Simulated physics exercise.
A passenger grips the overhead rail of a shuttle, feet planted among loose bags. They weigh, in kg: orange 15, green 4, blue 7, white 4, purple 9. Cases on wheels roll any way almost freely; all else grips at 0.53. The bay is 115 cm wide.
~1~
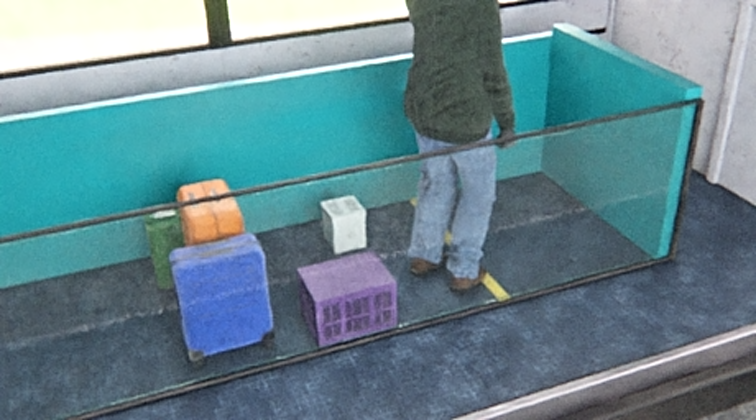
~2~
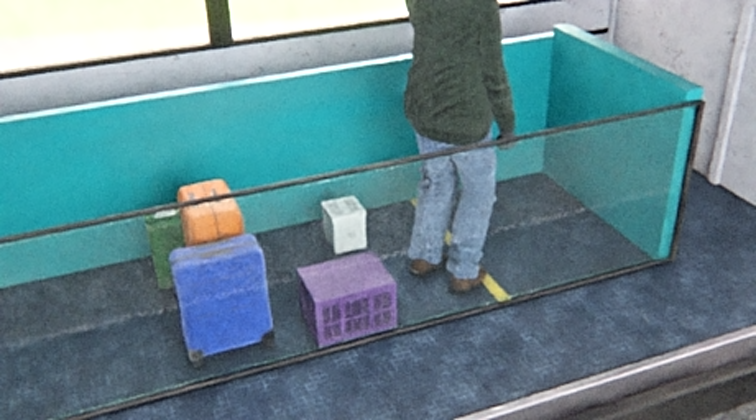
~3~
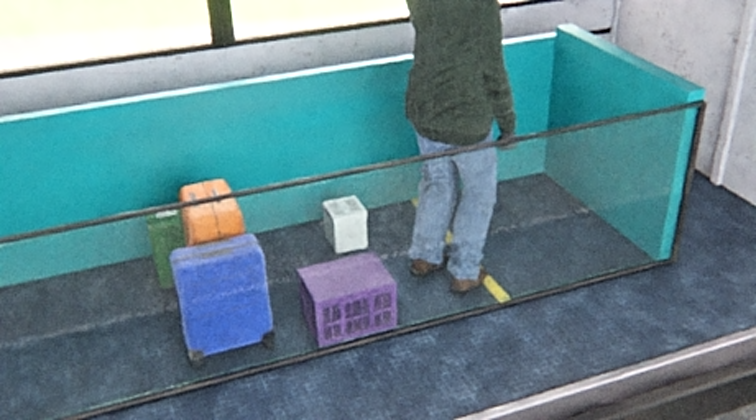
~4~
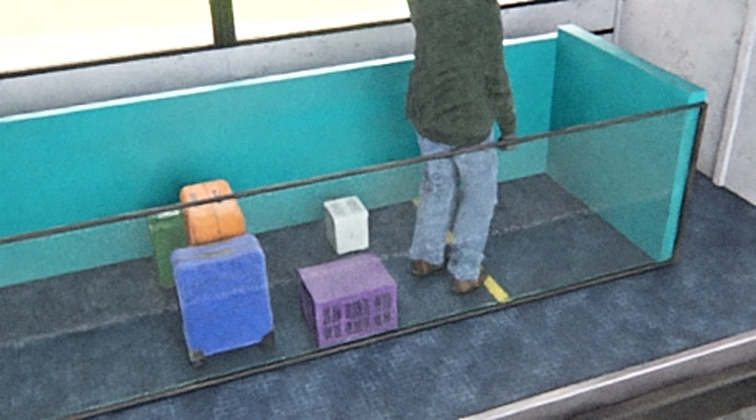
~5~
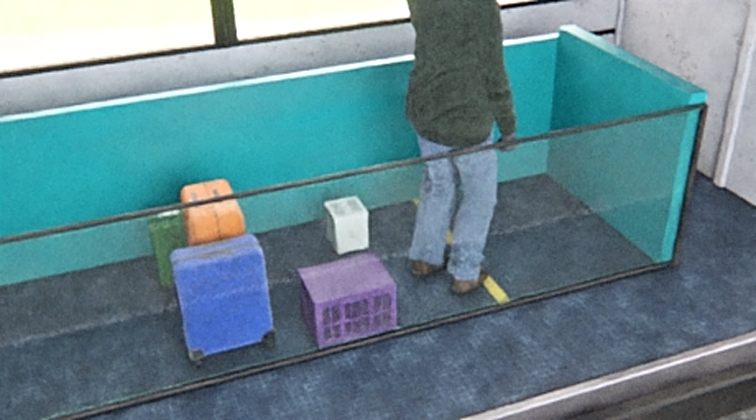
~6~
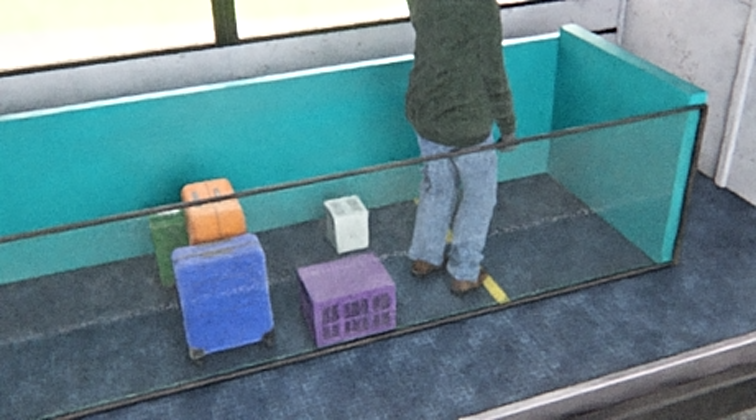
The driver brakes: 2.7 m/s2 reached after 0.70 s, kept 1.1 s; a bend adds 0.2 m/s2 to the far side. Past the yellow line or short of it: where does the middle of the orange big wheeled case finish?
This time the orange big wheeled case crosses the yellow line.
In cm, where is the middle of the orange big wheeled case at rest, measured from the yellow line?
Some 75 cm past it.
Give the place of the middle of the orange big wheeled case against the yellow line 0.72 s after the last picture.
About 80 cm short of it.
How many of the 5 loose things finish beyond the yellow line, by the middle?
In all, 2.
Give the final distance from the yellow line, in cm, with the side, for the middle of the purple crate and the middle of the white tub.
Purple crate 60 short, white tub 10 past.
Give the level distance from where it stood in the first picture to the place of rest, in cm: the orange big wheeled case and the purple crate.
Moved: Orange big wheeled case 210, purple crate 20.
Then, 0.32 s after the last picture the orange big wheeled case is 119 cm short of the yellow line, tilted 0°, near (239, 246) in the last picture's view; the blue small wheeled case 123 cm short of the yellow line, tilted 0°.
Then, 0.72 s after the last picture the orange big wheeled case is 78 cm short of the yellow line, tilted 0°, near (318, 227) in the last picture's view.
Then, 1.22 s after the last picture the orange big wheeled case is 36 cm short of the yellow line, tilted 0°, near (388, 200) in the last picture's view; the blue small wheeled case 98 cm short of the yellow line, tilted 0°.
When all is still, orange big wheeled case crosses the yellow line; green carton stops short of the yellow line; blue small wheeled case stops short of the yellow line; white tub crosses the yellow line; purple crate stops short of the yellow line.
